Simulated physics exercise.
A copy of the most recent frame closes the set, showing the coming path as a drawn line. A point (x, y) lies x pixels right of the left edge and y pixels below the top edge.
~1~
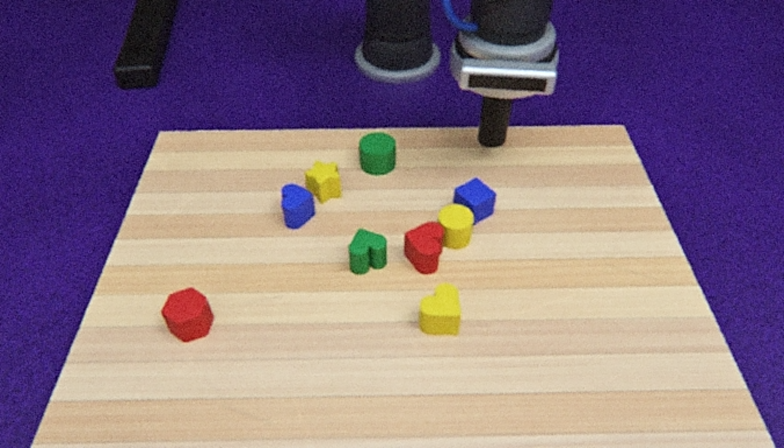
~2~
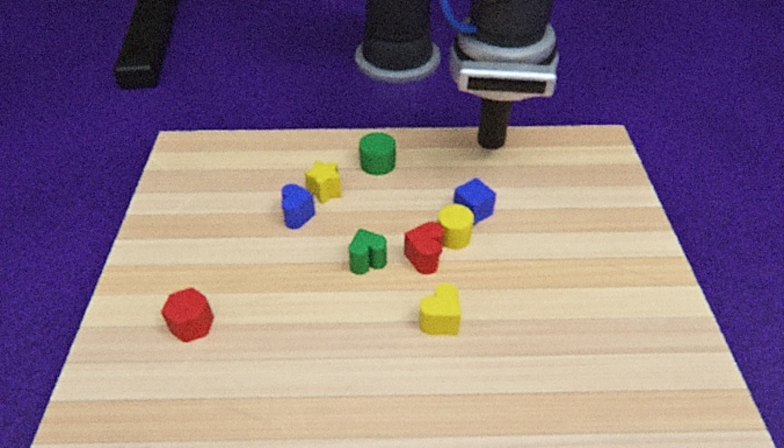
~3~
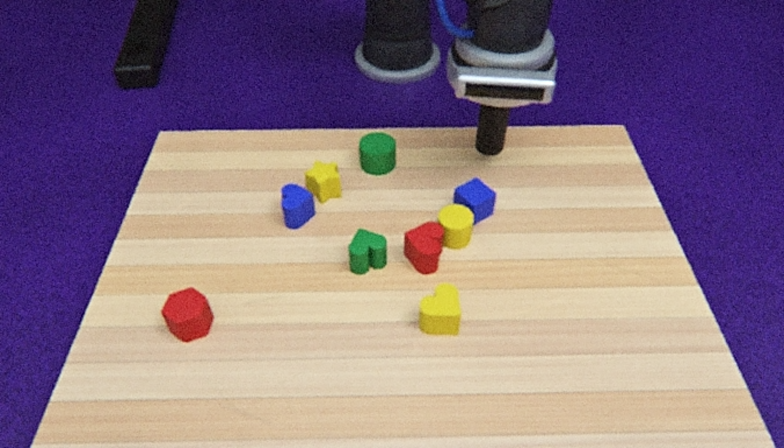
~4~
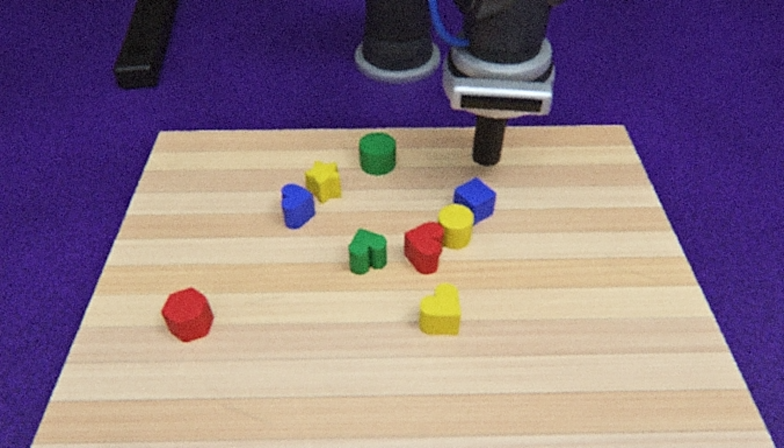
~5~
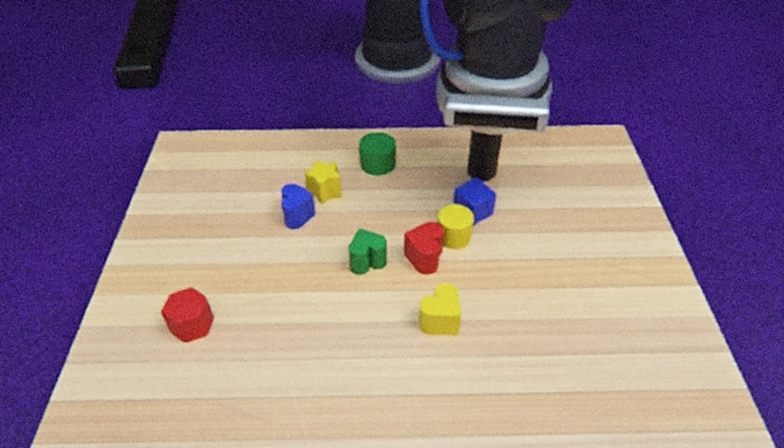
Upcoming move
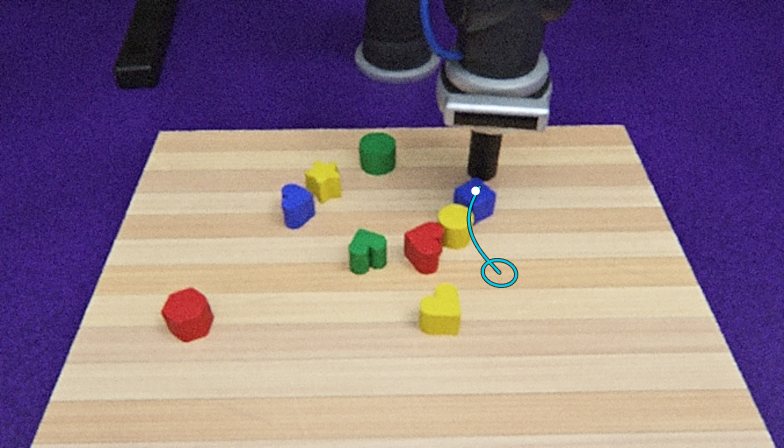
A robotic arm with a dark rod reaches over the far edge of a striped wooden board on a purple surface, seen from a fixed, raised view. Green, yellow and blue blocks sit toward the back and middle, with red and yellow hearts near the centre and a red block at left. The rod stays still, then moves slightly nearer, close behind the blue block, while every block remains unmoved.
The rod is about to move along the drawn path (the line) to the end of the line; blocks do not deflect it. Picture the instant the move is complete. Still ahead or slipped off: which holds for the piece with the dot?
By the time the path ends, the piece with the dot is still sitting right in front of the rod.
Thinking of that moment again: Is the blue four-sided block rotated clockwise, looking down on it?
Short answer: No.
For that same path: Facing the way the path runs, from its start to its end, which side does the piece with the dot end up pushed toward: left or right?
Left.
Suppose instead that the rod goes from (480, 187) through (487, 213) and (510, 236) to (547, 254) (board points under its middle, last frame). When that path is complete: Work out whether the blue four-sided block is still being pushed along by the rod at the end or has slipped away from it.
The block gets away.
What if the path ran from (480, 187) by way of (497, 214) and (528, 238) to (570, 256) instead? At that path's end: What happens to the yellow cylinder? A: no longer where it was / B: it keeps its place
Choice A: No longer where it was.
The line goes from (480, 187) by way of (469, 213) and (475, 243) to (499, 273); the dot is on the blue four-sided block.
What follows on the original path. One third of the way, rod (471, 198); red heart block (421, 240); yellow cylinder (457, 234); blue four-sided block (484, 214), turned 55° anticlockwise.
Two thirds of the way, rod (478, 228); red heart block (421, 240); yellow cylinder (456, 240); blue four-sided block (502, 241), turned 95° anticlockwise.
At the end, rod (502, 258); red heart block (421, 240); yellow heart block unmoved; yellow cylinder (456, 245); blue four-sided block (533, 270), turned 110° anticlockwise.
